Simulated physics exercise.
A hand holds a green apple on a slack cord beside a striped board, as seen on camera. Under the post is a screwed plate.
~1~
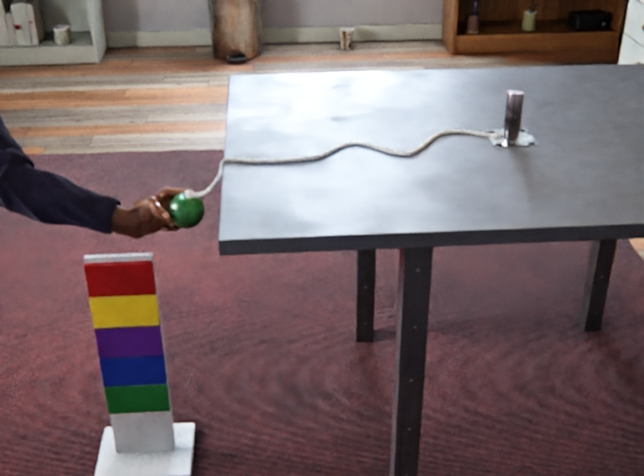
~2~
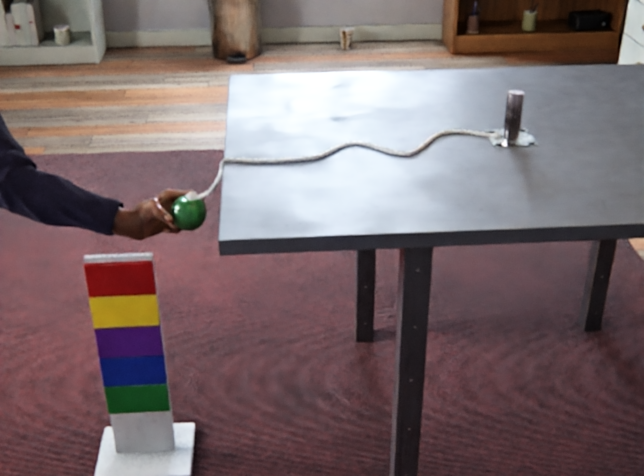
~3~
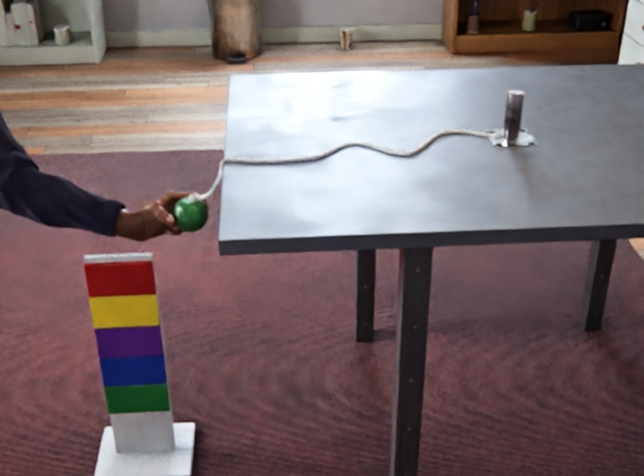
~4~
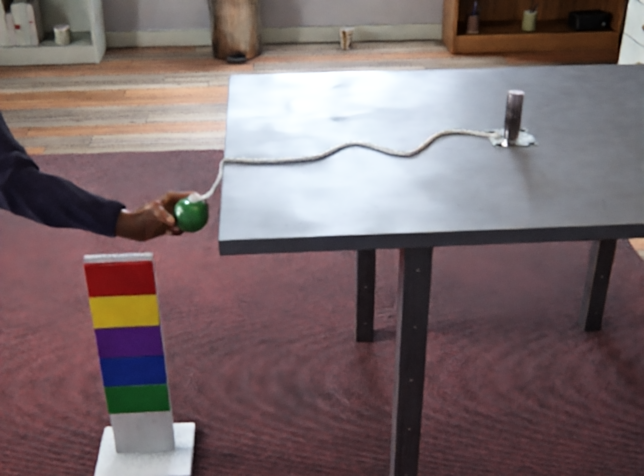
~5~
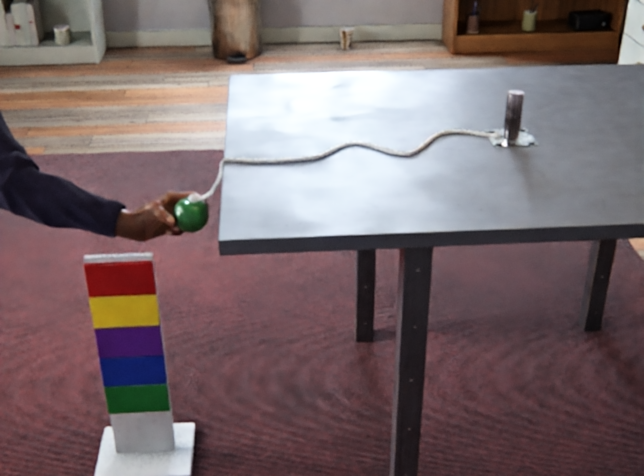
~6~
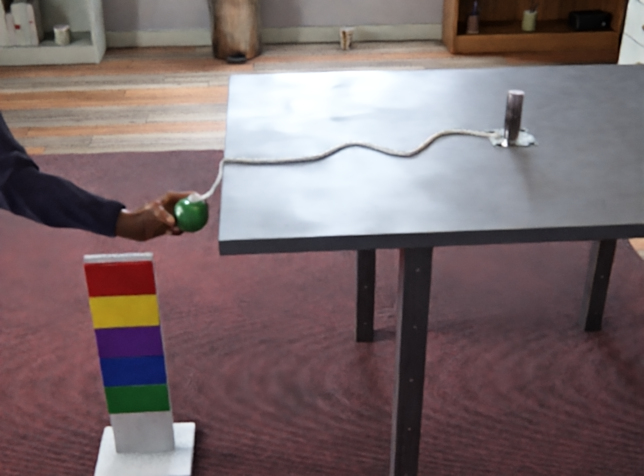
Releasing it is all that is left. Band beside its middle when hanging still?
Red.
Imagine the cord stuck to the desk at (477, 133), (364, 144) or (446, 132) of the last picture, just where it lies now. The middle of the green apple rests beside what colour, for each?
In order: Red; none, it hangs higher; red.
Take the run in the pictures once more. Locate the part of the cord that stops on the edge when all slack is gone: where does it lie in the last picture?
Pixel (271, 161) or thereabouts.
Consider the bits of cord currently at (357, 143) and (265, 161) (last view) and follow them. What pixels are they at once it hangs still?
You'll find the first mark at (320, 147) and the second mark at (224, 165).
Early on, apple near (242, 265); level with red.
Midway, apple near (211, 265); level with red.
Finally, apple near (235, 267); level with red. At red.
